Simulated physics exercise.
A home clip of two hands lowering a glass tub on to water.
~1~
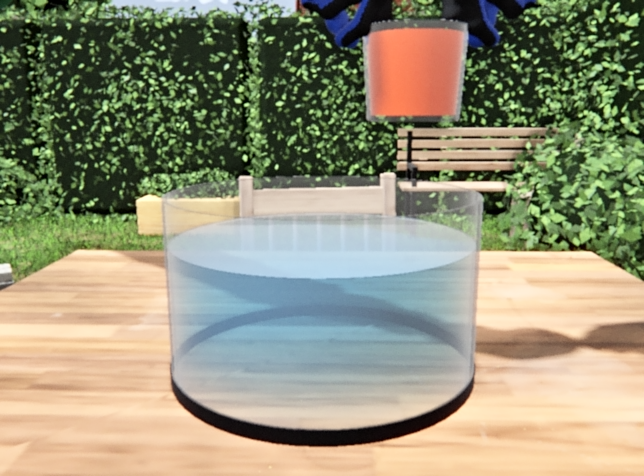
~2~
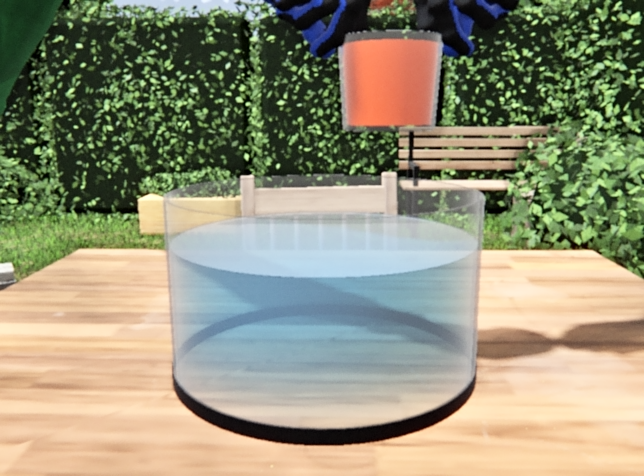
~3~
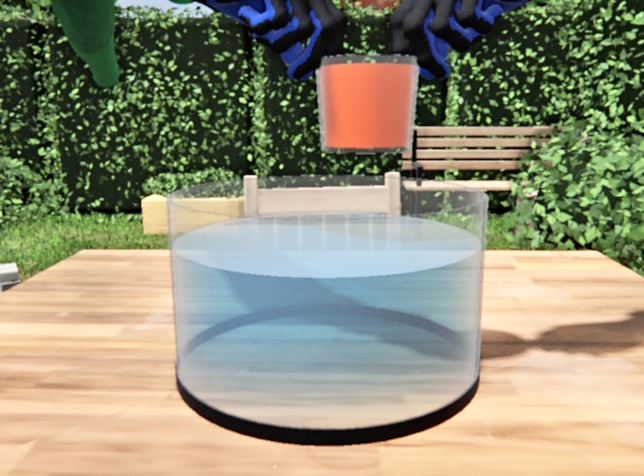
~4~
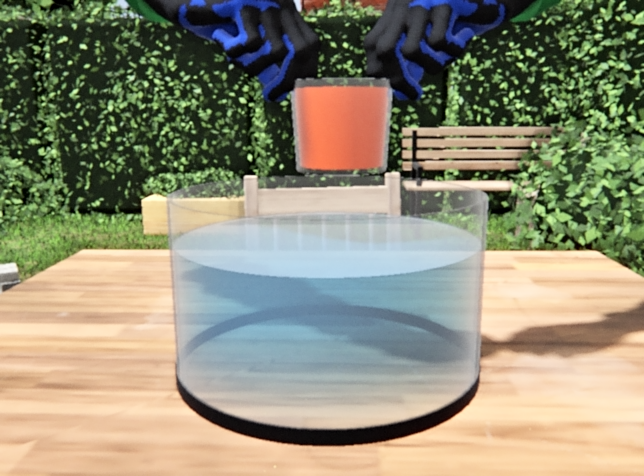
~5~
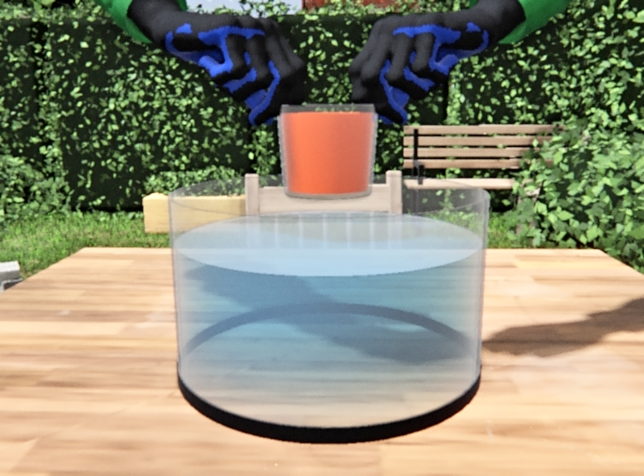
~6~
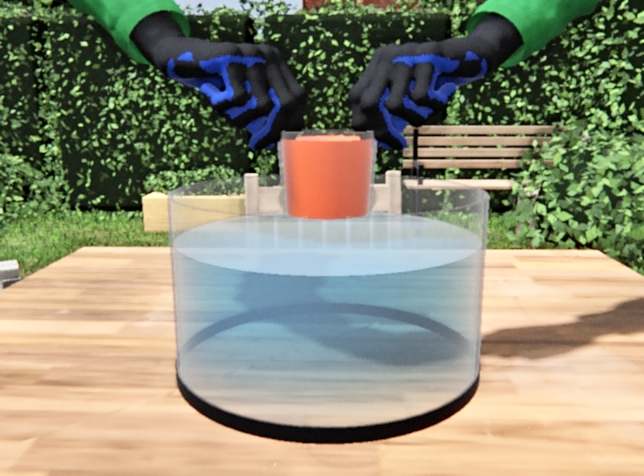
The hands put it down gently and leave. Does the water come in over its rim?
It fills and founders.
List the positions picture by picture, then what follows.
In the first picture, tub (414, 72) nearly full; above the big tub.
In the second picture, tub nearly full, surface at (390, 46); coming down.
In the third picture, tub (367, 103) nearly full; lower.
In the fourth picture, tub nearly full, surface at (342, 90); lower still.
In the fifth picture, tub (328, 148) nearly full; close to the surface.
In the sixth picture, tub nearly full, surface at (327, 139); just over the surface.
A moment on, the tub dips into the water.
Further on, water pours in over its rim.
When it is over, the tub lies on the bottom.
